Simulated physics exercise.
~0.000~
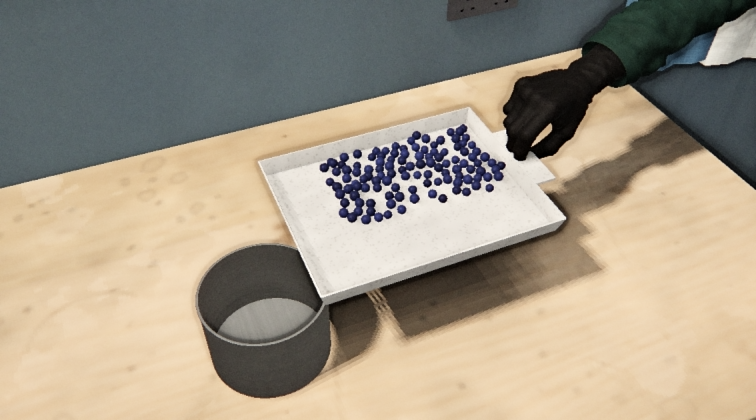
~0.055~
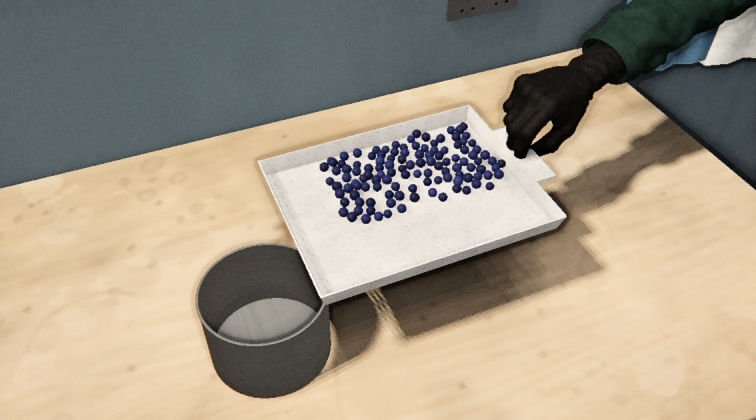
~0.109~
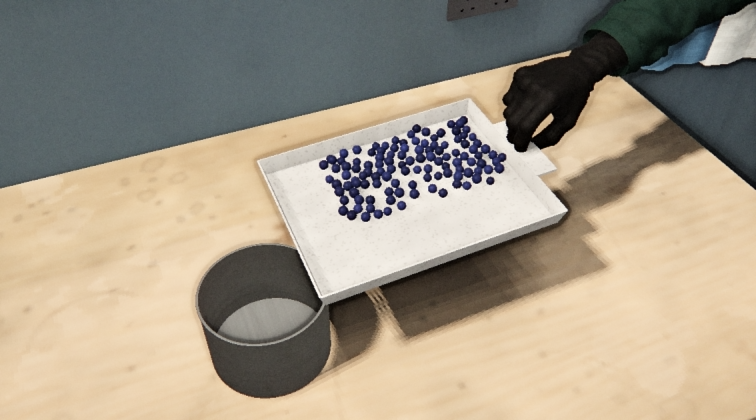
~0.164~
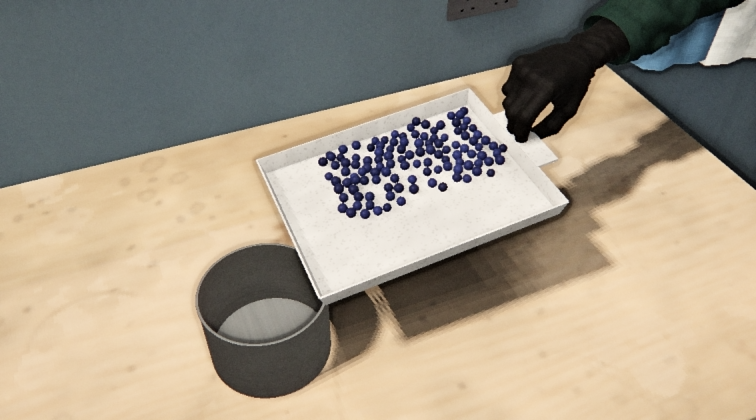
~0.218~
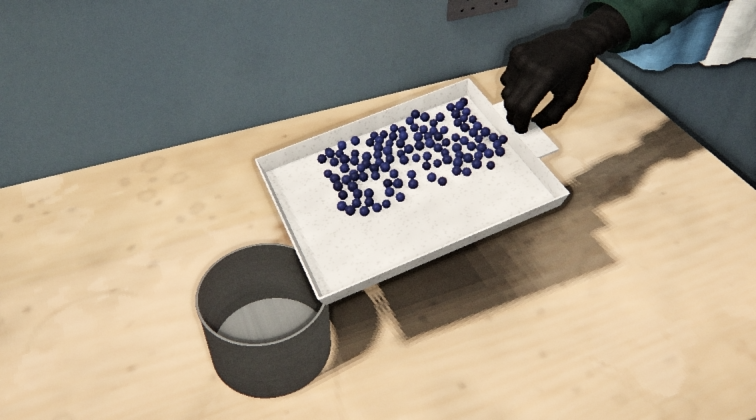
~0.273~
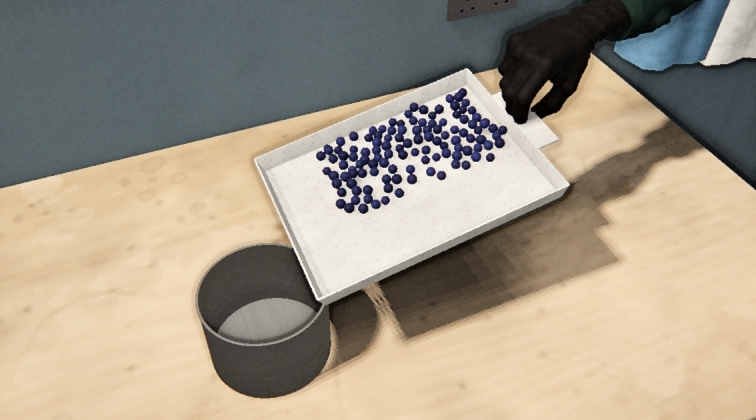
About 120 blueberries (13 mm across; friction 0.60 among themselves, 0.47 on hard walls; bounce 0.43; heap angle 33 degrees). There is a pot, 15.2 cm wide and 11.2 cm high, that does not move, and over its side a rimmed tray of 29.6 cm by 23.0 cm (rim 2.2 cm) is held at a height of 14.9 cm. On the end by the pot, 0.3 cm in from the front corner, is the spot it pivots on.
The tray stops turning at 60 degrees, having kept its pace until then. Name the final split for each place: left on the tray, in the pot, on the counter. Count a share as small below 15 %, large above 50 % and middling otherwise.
Tray: Large. Pot: Small. Counter: Small.
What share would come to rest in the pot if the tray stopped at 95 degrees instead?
You'd end up with some 75 % in the pot.
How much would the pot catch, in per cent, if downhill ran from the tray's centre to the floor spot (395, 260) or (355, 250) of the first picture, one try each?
That would be close to 0 per cent, then close to 5 per cent.
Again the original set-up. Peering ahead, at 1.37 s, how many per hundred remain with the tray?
Of the load, some 95 percent.
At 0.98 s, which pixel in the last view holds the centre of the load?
Roughly pixel (297, 205).
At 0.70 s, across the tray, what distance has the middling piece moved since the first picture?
About 10 cm.
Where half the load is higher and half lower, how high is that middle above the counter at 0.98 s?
Height: Around 20 cm.
After 0.70 s, tilt 35 degrees; the tray holds 100 %, the pot 0 %.
After 0.98 s, tilt 50 degrees; the tray holds 100 %, the pot 0 %.
After 1.37 s, tilt 60 degrees; the tray holds 95 %, the pot 5 %.
In the end, at 1.8 s, tray 95 %, pot 5 %, counter 0 %.
